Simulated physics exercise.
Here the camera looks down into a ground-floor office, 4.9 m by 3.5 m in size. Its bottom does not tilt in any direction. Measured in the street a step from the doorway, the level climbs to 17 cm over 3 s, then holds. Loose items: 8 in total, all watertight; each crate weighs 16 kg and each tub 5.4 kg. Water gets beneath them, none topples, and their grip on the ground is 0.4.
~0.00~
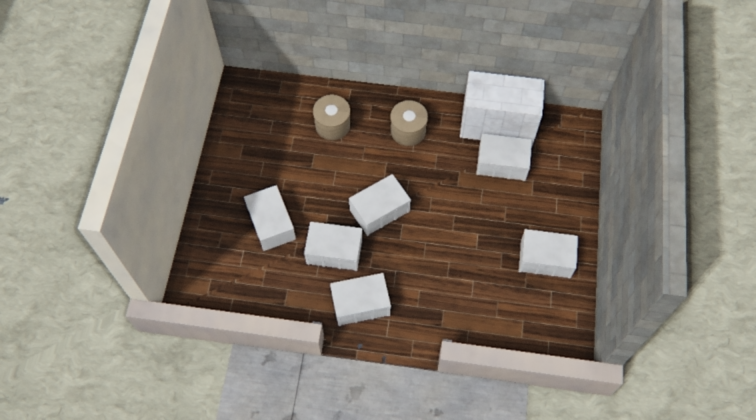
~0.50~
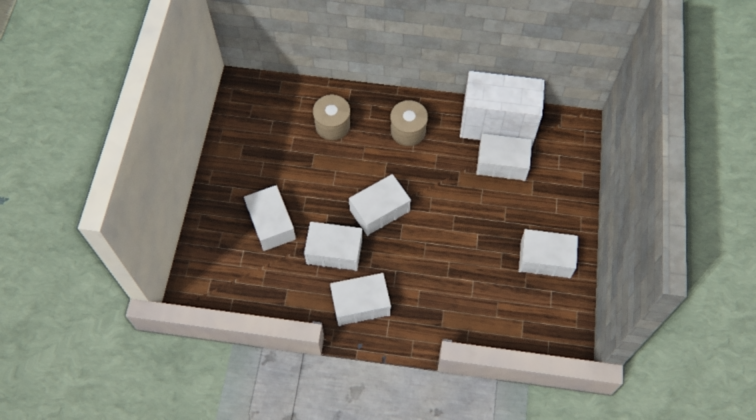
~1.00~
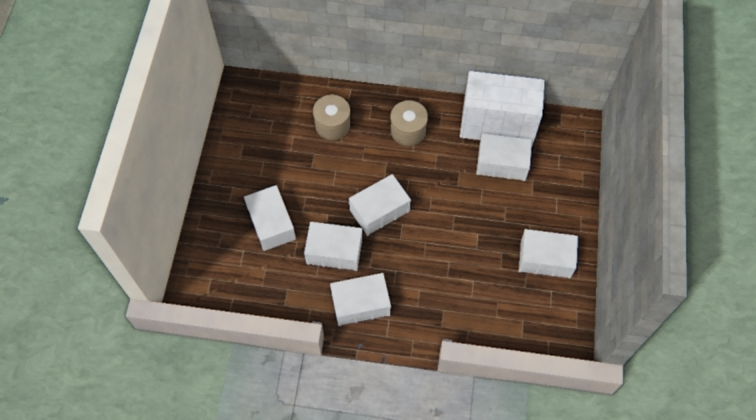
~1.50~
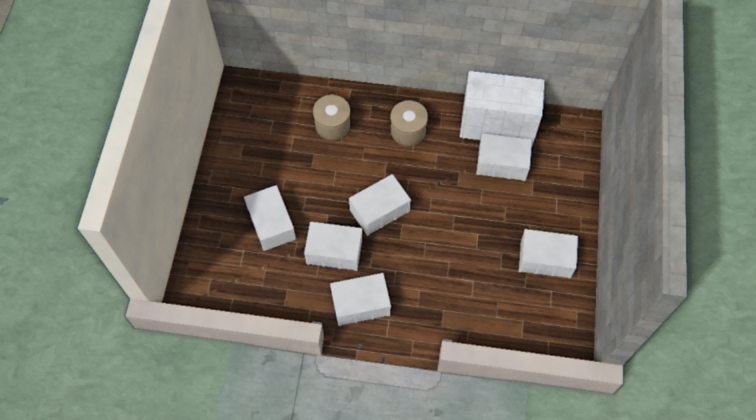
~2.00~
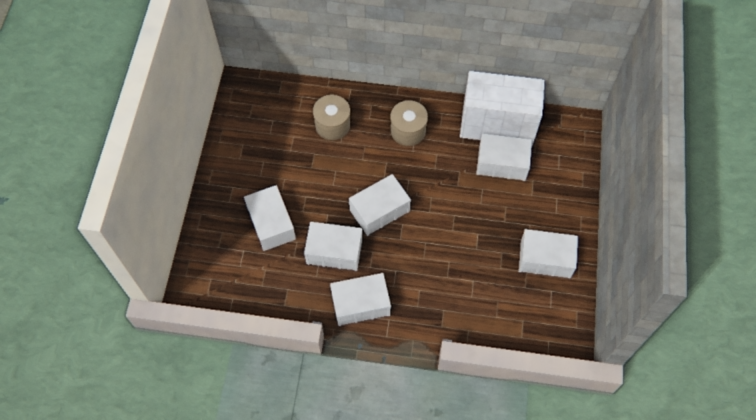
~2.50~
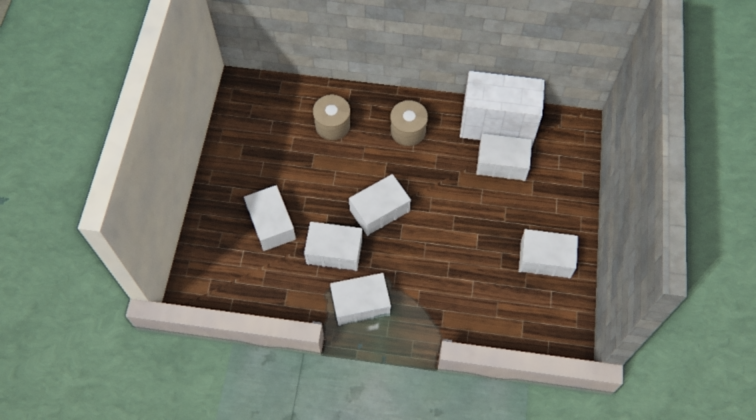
Water spread over the pale ground outside a walled room, turning it green, then crept through the front doorway onto the wooden floor, while the white boxes and two round tan objects stayed put.
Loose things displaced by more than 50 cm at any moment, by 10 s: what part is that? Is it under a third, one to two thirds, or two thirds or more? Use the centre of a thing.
It ends up in the highest band.
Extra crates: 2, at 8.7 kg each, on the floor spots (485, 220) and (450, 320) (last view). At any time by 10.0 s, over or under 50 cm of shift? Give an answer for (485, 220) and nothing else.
Above the mark.
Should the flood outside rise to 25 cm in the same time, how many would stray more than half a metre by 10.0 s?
That would make 8 of them.
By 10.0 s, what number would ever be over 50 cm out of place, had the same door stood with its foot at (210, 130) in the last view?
In that case the number is 4.
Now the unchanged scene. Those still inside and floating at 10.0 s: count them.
At that instant the tally stands at 5.
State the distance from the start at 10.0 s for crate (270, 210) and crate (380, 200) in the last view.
First 10 cm, then 120 cm.
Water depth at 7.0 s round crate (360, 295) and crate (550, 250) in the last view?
Depth approx. 9 cm / 3 cm.
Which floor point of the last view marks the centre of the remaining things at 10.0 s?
The centre is close to (374, 147).
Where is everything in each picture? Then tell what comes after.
A crate at (360, 295), on the bottom; a crate at (269, 212), on the bottom; water covers 0.0 m2; 0 of 8 have shifted, in the first frame.
A crate at (360, 295) rests on the ground; a crate at (269, 212), on the bottom; water covers 0.0 m2; 0 of 8 have shifted, in the second frame.
A crate at (360, 295) rests on the ground; a crate at (269, 212), on the bottom; 0.0 m2 under water; 0 of 8 have shifted, in the third frame.
A crate at (360, 295) rests on the ground; a crate at (269, 212), on the bottom; 0.0 m2 under water; 0 of 8 have shifted, in the fourth frame.
A crate at (360, 295) rests on the ground; a crate at (269, 212) rests on the ground; water covers 0.0 m2; 0 of 8 have shifted, in the fifth frame.
A crate at (360, 295) rests on the ground; a crate at (269, 212) rests on the ground; 0.5 m2 under water; 0 of 8 have shifted, in the sixth frame.
After 3.5 s 0 of 8 are over 50 cm from their spots; 0 afloat.
After 4.5 s 1 of 8 are over 50 cm from their spots; 0 afloat.
After 7.0 s 2 of 8 are over 50 cm from their spots; 1 afloat.
After 10.0 s 6 of 8 are over 50 cm from their spots, and 6 have been at some point; 5 afloat.
